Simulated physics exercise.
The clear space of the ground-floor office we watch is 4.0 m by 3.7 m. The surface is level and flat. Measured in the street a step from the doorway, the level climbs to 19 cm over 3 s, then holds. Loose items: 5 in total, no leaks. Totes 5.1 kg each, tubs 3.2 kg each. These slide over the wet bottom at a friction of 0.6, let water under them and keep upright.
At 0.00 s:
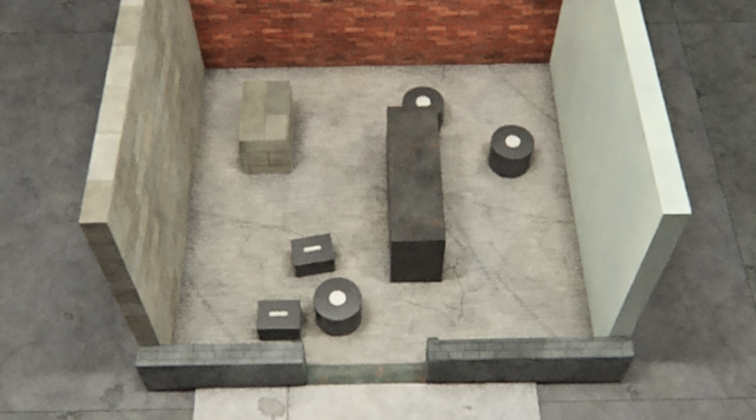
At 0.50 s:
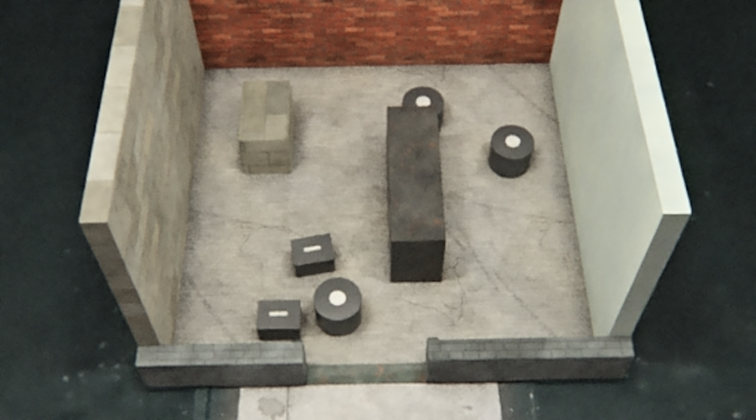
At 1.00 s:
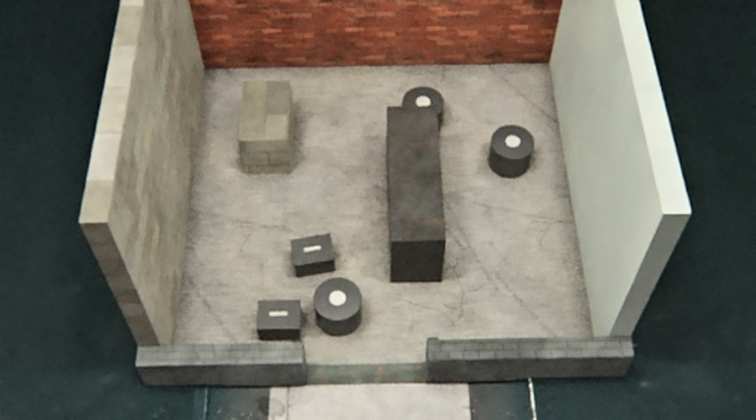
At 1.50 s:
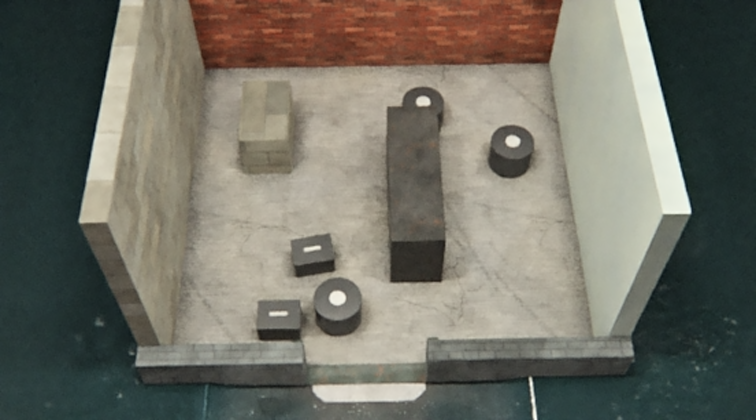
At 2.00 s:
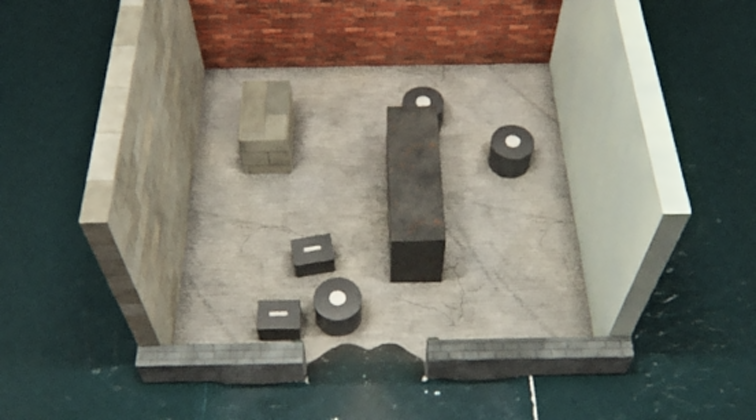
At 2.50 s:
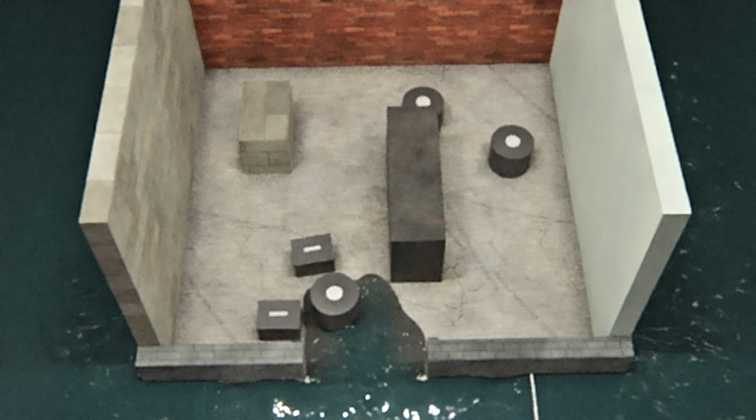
To begin with, dark water surrounds a walled room holding dark boxes, round tubs and blocks on a dry, pale floor. The water creeps up the light path to the front gap, then pushes through in a small tongue, and the nearest tub shifts slightly to the left.
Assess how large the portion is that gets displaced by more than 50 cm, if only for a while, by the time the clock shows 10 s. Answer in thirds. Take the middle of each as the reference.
One to two thirds.
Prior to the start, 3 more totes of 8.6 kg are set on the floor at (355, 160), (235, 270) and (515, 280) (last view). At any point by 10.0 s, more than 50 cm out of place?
Order as asked - exceeds the limit, falls below the limit, falls below the limit.
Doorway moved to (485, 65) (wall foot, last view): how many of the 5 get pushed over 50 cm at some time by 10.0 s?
So the tally would be 5.
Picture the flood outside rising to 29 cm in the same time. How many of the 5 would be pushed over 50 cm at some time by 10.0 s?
I count 5 of them in that case.
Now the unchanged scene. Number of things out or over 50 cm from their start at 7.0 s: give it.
2 in all.
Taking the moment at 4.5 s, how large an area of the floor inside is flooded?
Wet area: Approx. 7.5 m2.
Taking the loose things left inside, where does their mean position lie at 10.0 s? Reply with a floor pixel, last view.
About (327, 220).
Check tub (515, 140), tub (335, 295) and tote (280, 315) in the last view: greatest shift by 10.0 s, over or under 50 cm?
One by one: Above; above; below.
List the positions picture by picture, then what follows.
A tub at (338, 299), on the bottom; a tote at (312, 249) rests on the ground; 0.0 m2 under water; 0 of 5 have shifted, in the first picture.
A tub at (338, 299), on the bottom; a tote at (312, 249), on the bottom; water covers 0.0 m2; 0 of 5 have shifted, in the second picture.
A tub at (338, 299), on the bottom; a tote at (312, 249) rests on the ground; water covers 0.0 m2; 0 of 5 have shifted, in the third picture.
A tub at (338, 299), on the bottom; a tote at (312, 249) rests on the ground; 0.0 m2 under water; 0 of 5 have shifted, in the fourth picture.
A tub at (338, 299) rests on the ground; a tote at (312, 249), on the bottom; water covers 0.1 m2; 0 of 5 have shifted, in the fifth picture.
A tub at (335, 294) rests on the ground, 6 cm from its start; a tote at (312, 249) rests on the ground; 0.6 m2 under water; 1 of 5 have shifted, in the sixth picture.
After 3.5 s 0 of 5 are over 50 cm from their spots; 1 afloat.
After 4.5 s 2 of 5 are over 50 cm from their spots; 0 afloat.
After 7.0 s 2 of 5 are over 50 cm from their spots; 2 afloat.
After 10.0 s 3 of 5 are over 50 cm from their spots, and 3 have been at some point; 5 afloat.
